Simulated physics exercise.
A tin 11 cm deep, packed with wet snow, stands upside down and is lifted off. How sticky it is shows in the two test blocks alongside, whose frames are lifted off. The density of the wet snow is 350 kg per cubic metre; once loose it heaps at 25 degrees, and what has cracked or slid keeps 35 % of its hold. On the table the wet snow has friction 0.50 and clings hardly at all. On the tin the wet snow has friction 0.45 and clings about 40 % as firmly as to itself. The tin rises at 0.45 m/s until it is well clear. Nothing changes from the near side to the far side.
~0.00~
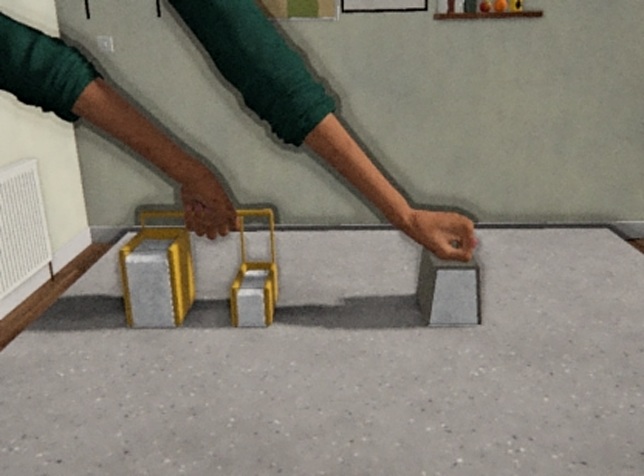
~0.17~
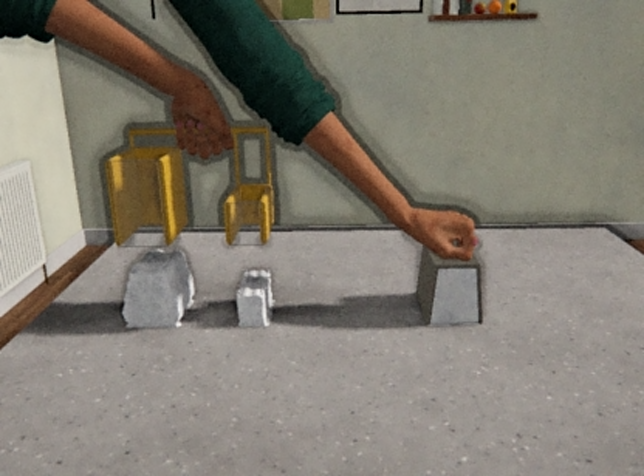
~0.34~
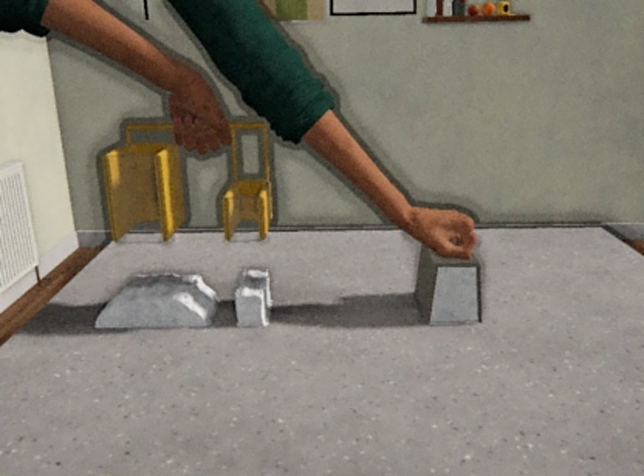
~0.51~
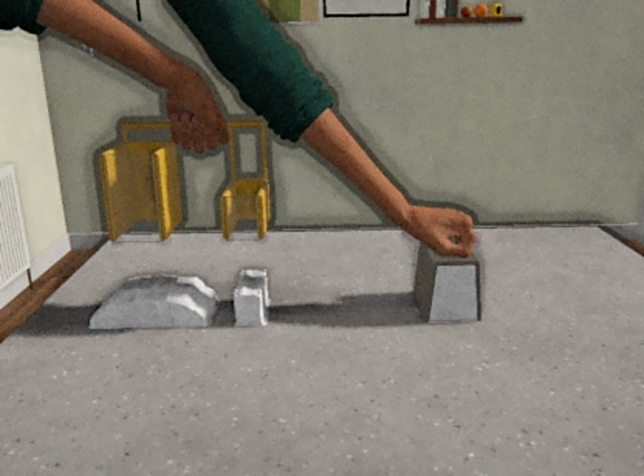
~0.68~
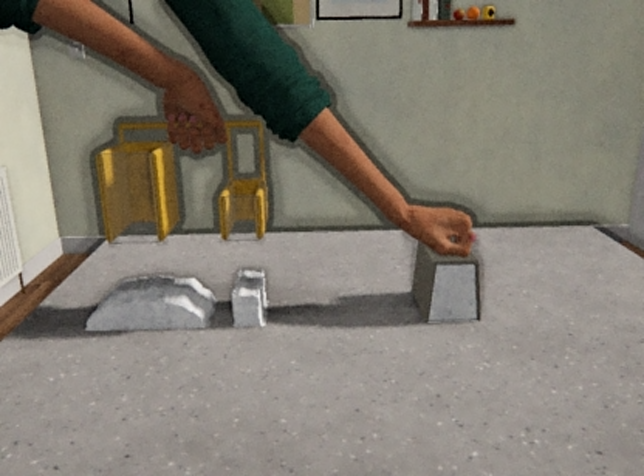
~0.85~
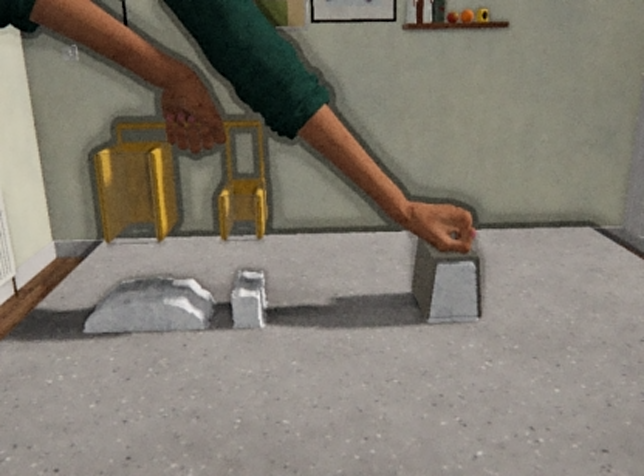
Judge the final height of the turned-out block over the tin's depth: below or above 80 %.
Expect below 80 %.
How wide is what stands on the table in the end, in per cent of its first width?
Roughly 200 %.
After 1.04 s, the tin is up by 8.5 cm.
After 1.26 s, the tin is up by 18 cm; what stands on the table is 54 % of the tin's depth.
After 1.48 s, the tin is up by 23 cm; what stands on the table is 53 % of the tin's depth.
After 1.70 s, the tin is up by 23 cm; what stands on the table is 53 % of the tin's depth.
After 1.80 s, the tin is up by 23 cm; what stands on the table is 53 % of the tin's depth.
